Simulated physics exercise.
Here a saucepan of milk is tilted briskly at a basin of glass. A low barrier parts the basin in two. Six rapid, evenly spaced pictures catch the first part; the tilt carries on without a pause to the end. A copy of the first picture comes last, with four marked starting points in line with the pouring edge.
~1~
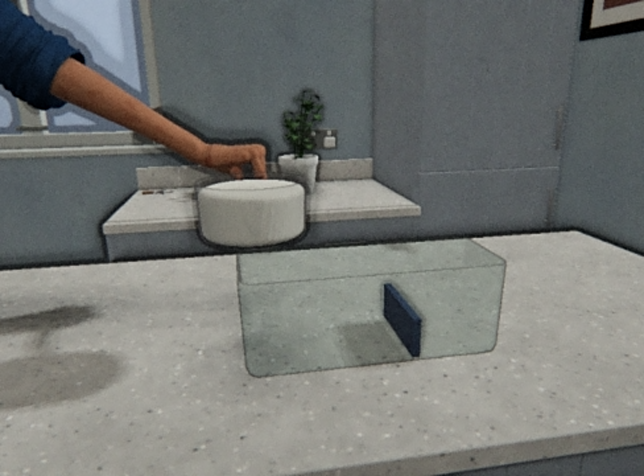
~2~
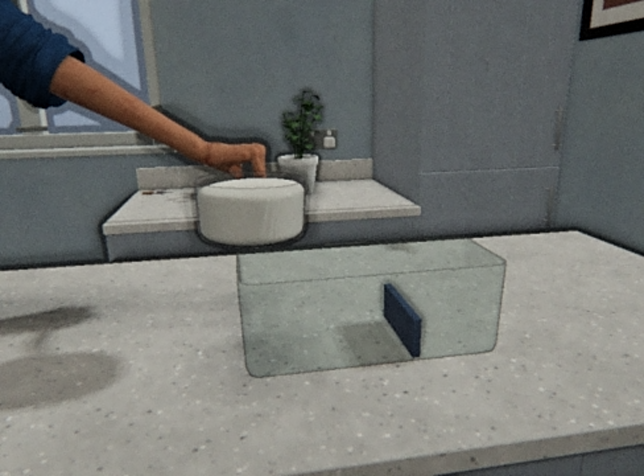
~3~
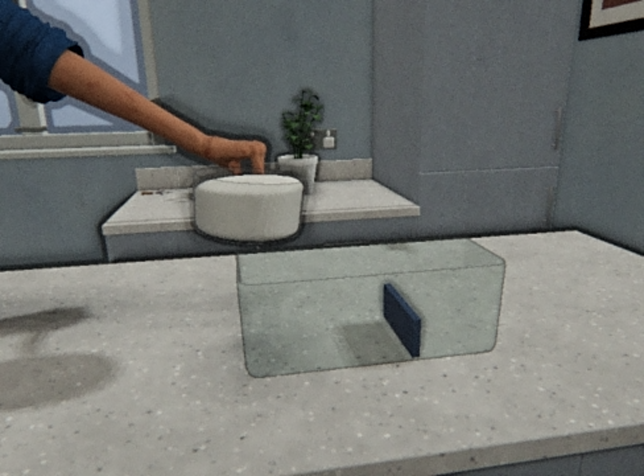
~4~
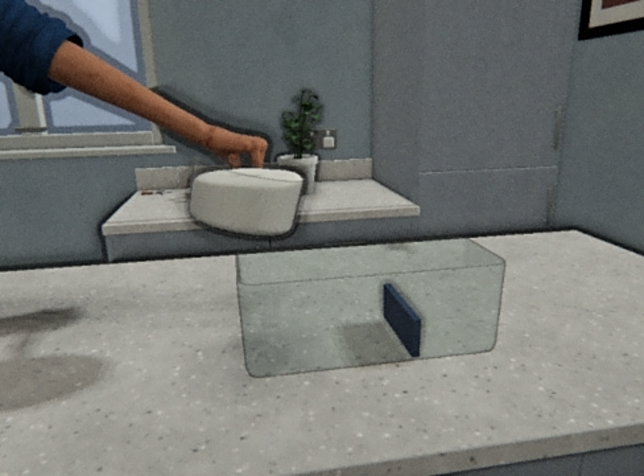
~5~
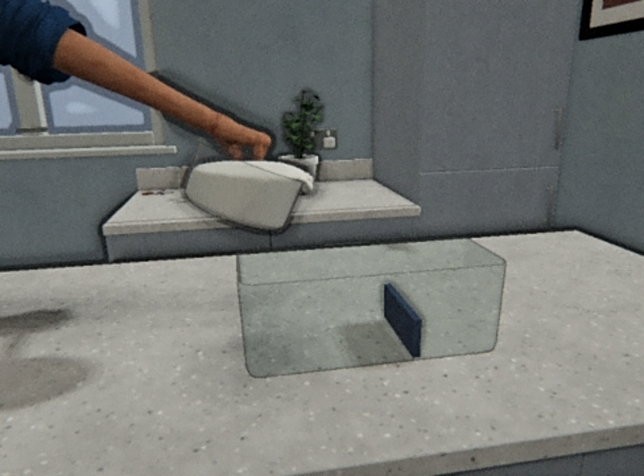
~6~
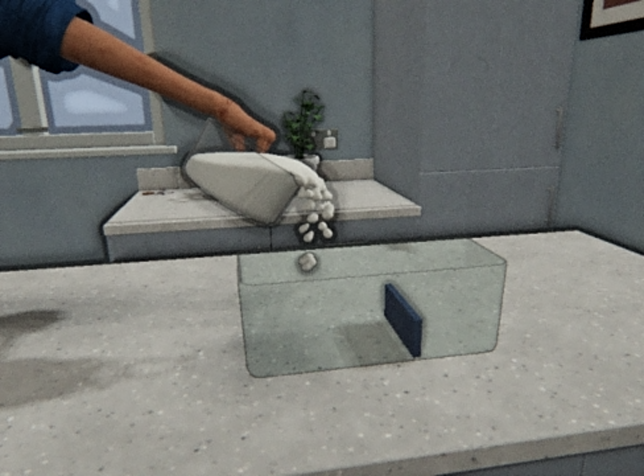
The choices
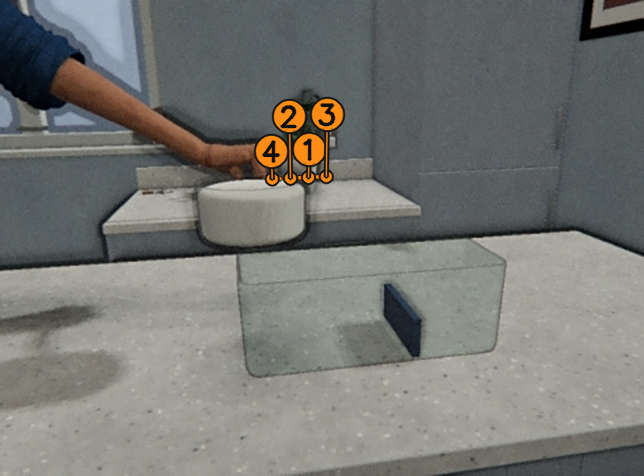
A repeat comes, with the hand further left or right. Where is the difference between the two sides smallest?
Spot 3.
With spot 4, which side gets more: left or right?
The left one.
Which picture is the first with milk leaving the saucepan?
Picture 5.
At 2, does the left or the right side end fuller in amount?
The left one.
On the marked copy, 1 at (308, 177); 2 at (290, 178); 3 at (326, 176); 4 at (272, 179).
With 1, about 85 % ends left of the wall and 14 % right of it.
With 2, about 97 % ends left of the wall and 2 % right of it.
With 3, about 48 % ends left of the wall and 51 % right of it.
With 4, about 96 % ends left of the wall and 3 % right of it.
